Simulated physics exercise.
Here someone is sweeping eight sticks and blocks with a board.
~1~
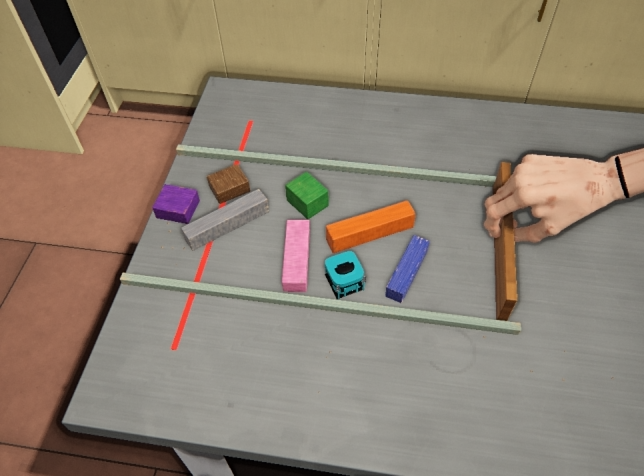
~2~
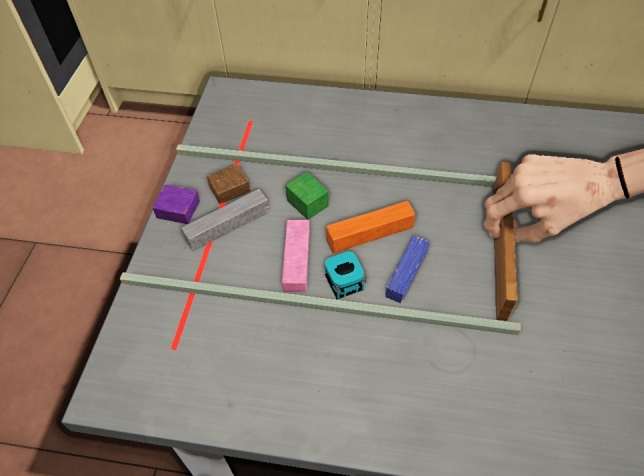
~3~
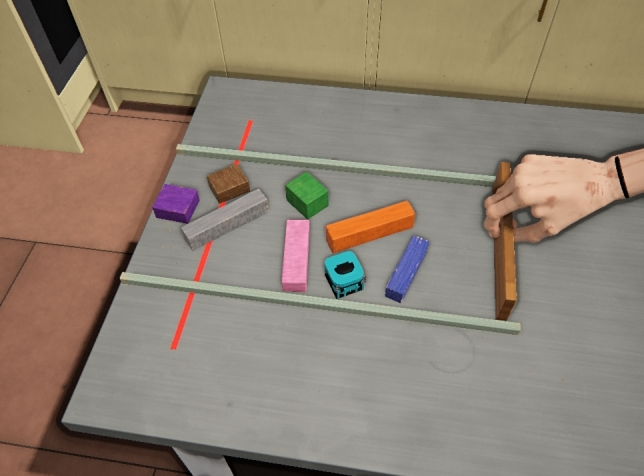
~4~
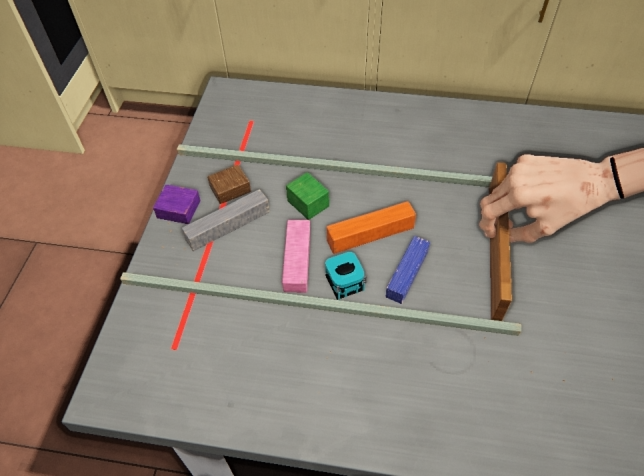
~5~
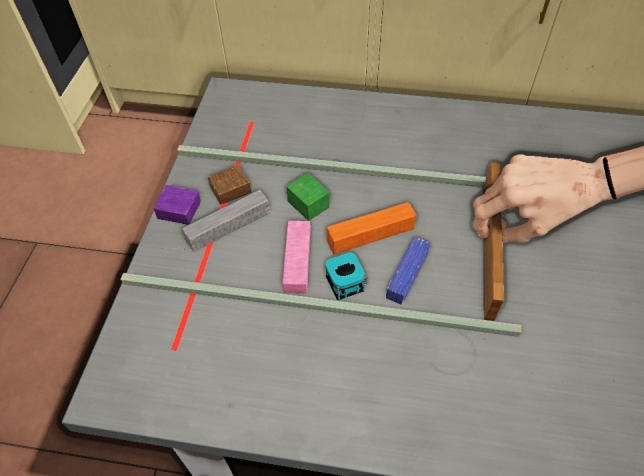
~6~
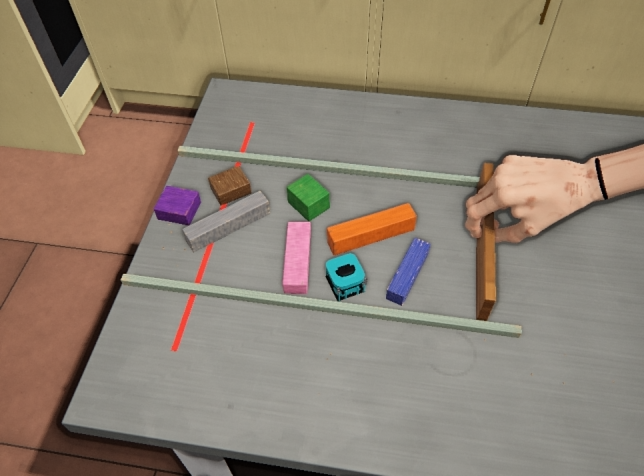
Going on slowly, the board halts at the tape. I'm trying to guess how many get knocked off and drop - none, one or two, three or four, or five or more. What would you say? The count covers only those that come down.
I would say one or two.
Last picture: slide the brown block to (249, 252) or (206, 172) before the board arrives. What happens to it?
Taken in order, it does not stay and then keeps its place.
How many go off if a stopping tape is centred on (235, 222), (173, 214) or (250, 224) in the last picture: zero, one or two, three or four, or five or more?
Just one or two; five or more; none.
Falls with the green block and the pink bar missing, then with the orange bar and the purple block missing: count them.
Count of fallen: 0 / 0.
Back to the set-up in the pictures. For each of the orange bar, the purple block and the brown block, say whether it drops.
Here's how it ends: The orange bar holds its spot, the purple block goes down and the brown block holds its spot.
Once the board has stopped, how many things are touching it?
It touches 3.
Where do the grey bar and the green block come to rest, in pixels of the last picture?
Final centres, in order: Near (162, 197), near (219, 170).
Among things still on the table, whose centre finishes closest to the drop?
That's the pink bar.
A little later, none off yet; purple block at rest near (178, 206); brown block at rest near (230, 185); grey bar at rest near (227, 221).
Next, none off yet; purple block moving near (174, 201); brown block at rest near (230, 185); grey bar shifted a little near (217, 210).
When it is over, the number that fall off is one or two; down, purple block.
